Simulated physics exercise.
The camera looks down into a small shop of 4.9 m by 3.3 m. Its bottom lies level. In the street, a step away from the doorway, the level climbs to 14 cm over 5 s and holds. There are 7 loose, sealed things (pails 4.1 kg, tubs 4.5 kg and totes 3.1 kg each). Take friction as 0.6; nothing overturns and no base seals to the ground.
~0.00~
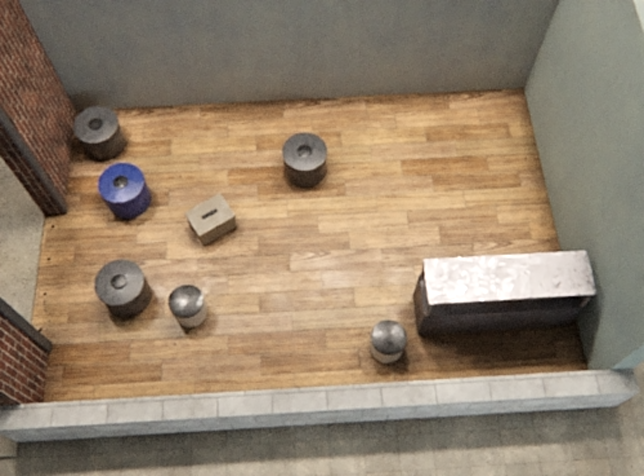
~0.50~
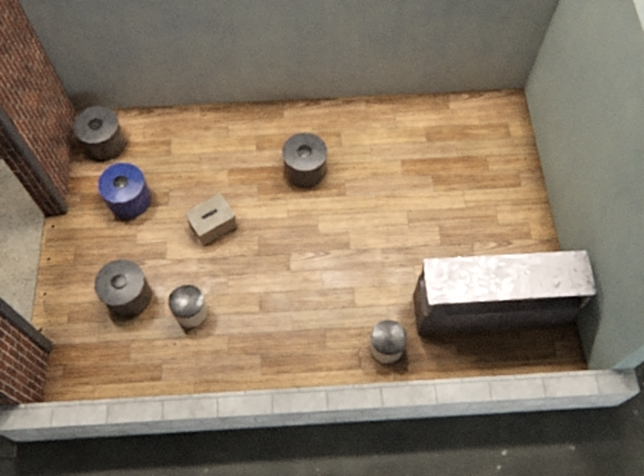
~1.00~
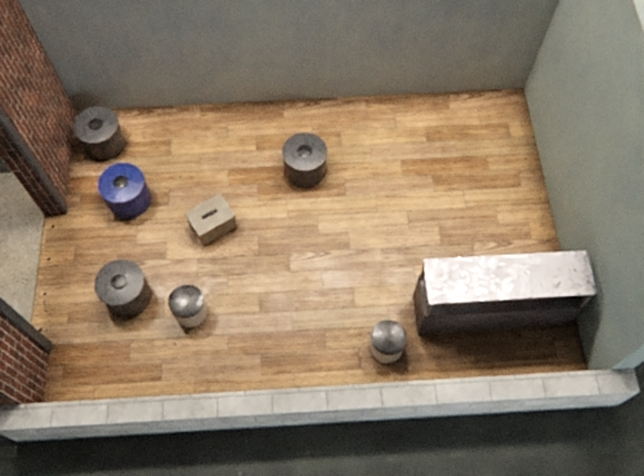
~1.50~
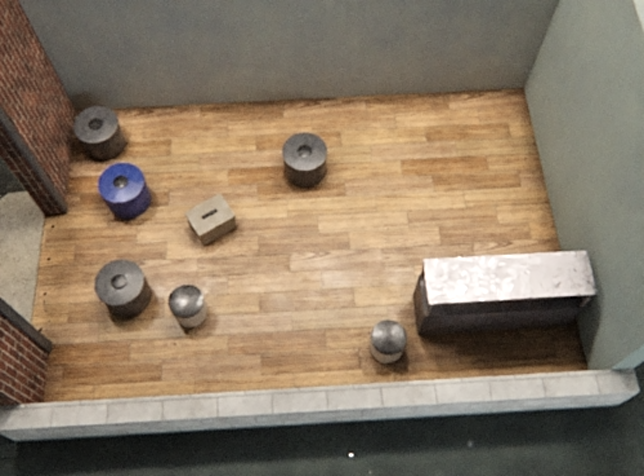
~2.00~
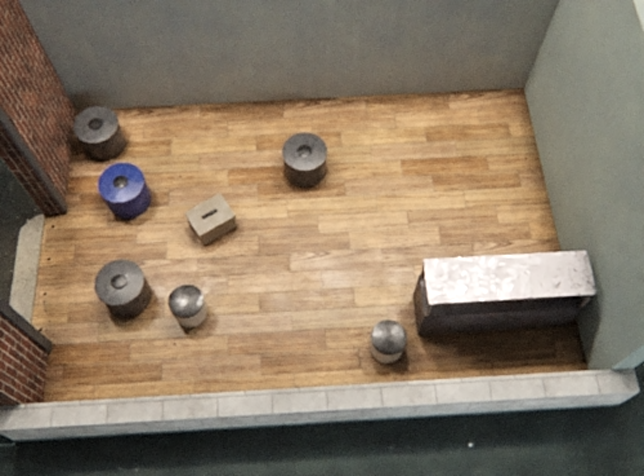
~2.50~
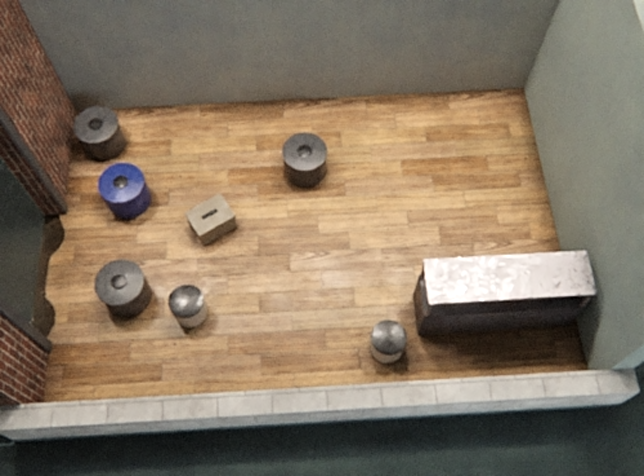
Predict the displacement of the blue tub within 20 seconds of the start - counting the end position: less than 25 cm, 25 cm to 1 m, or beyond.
Blue tub moves a short way.
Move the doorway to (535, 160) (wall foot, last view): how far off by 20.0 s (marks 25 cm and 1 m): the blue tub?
In that case the blue tub ends far away.
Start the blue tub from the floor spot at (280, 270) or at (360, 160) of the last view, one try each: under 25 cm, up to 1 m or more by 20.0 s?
In that order: It travels far; it is nudged along.
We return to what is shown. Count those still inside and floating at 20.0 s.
At that moment 7.
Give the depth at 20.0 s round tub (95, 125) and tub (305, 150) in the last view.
About 10 and 11 cm.
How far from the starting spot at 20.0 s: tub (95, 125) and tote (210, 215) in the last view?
In turn: 200 cm, 300 cm.
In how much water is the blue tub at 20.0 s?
Roughly 7 cm.
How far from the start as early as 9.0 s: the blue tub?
About 50 cm.
After 4.0 s the blue tub is near (121, 182), 0.0 m from its start, aground; 0 afloat.
After 9.0 s the blue tub is near (145, 142), 0.5 m from its start, aground; 2 afloat.
After 16.0 s the blue tub is near (126, 121), 0.7 m from its start, afloat; 7 afloat.
After 20.0 s the blue tub is near (172, 153), 0.6 m from its start, afloat; 7 afloat.
